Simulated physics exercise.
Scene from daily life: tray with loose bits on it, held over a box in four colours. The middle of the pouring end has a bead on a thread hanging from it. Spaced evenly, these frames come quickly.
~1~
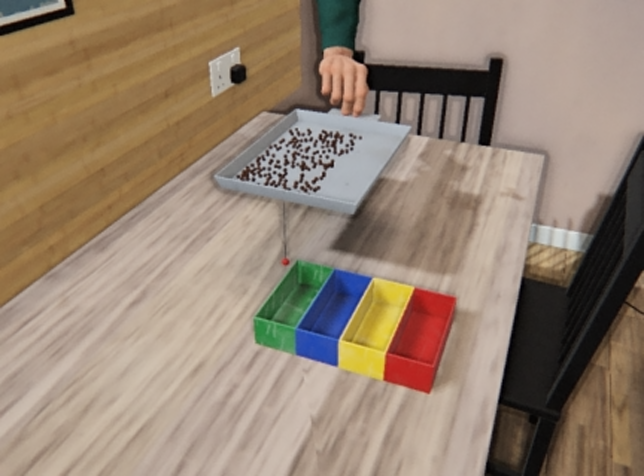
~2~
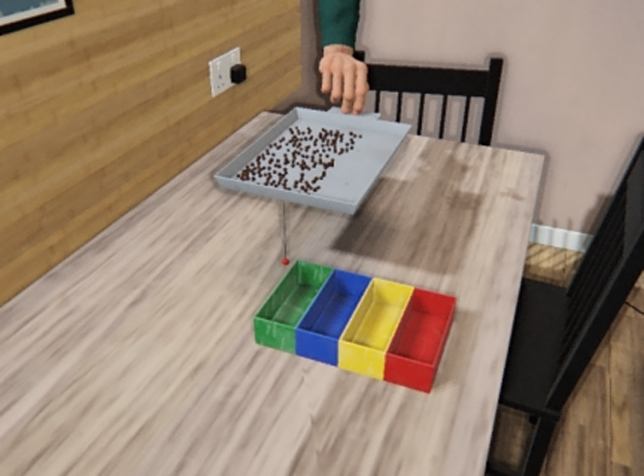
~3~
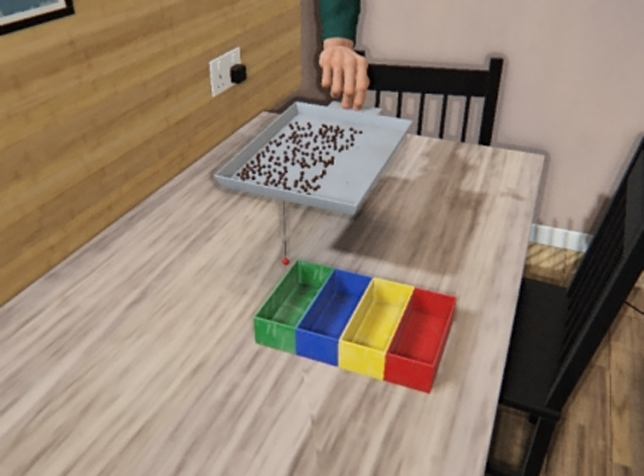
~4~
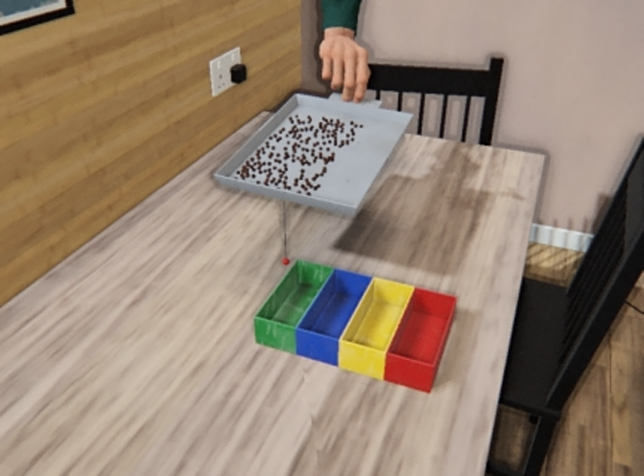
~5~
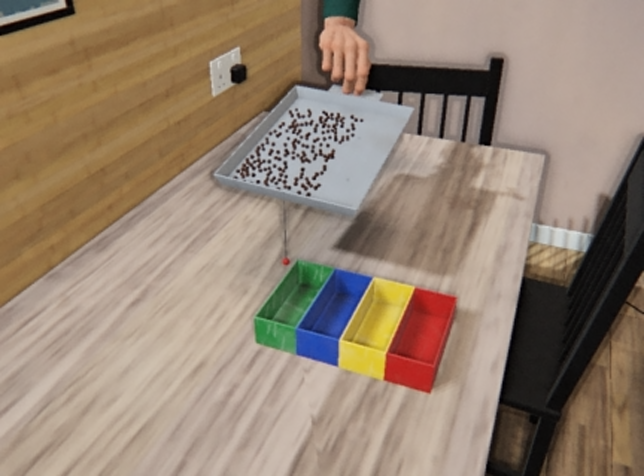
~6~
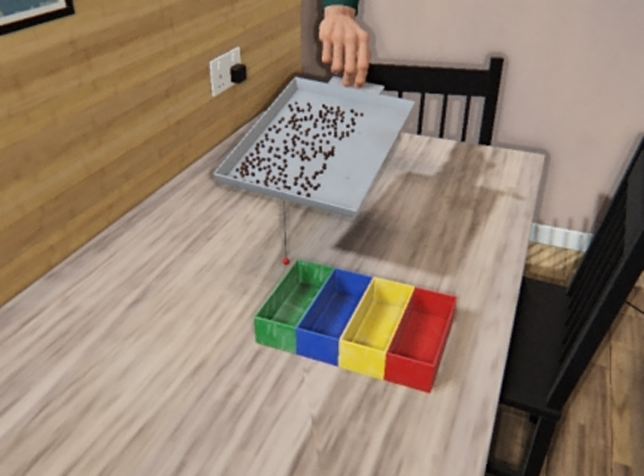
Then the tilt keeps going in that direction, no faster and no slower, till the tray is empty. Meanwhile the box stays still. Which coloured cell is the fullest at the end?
The blue one.
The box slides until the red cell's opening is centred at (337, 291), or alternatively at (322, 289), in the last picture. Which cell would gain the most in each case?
The first time it is the red one; the second time it is that red cell.
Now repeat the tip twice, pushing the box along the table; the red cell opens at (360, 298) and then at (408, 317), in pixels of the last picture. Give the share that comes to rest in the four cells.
In turn about 100 and about 100 percent.
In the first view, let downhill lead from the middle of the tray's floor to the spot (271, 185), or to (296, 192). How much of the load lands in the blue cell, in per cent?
You'd see roughly 0 per cent the first time and 10 per cent the second.
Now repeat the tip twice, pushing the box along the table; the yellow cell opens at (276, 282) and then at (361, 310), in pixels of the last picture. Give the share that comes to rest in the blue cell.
About 0 per cent, then about 60 per cent.
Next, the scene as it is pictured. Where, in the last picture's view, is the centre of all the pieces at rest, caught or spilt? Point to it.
Close to (329, 323) in the last picture.
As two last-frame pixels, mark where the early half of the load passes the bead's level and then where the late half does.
Roughly (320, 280) first, then roughly (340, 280).
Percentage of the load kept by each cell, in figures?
About: Green cell 30, blue cell 70, yellow cell 0, red cell 0 per cent.
Soon, tray tipped steeply; nearly all on the tray; a stray few in the blue cell; a stray few in the yellow cell; a stray few falling or outside the box.
A while on, tray tipped right over; a small part on the tray; about half in the blue cell; about a quarter in the green cell; a stray few in the yellow cell; a small part falling or outside the box.
Towards the end, tray tipped past a quarter turn; about two thirds in the blue cell; about a quarter in the green cell; a stray few in the yellow cell; a stray few falling or outside the box.
Finally, tray tipped past a quarter turn; about two thirds in the blue cell; about a quarter in the green cell; a stray few in the yellow cell; none in the red cell; a stray few outside the box.
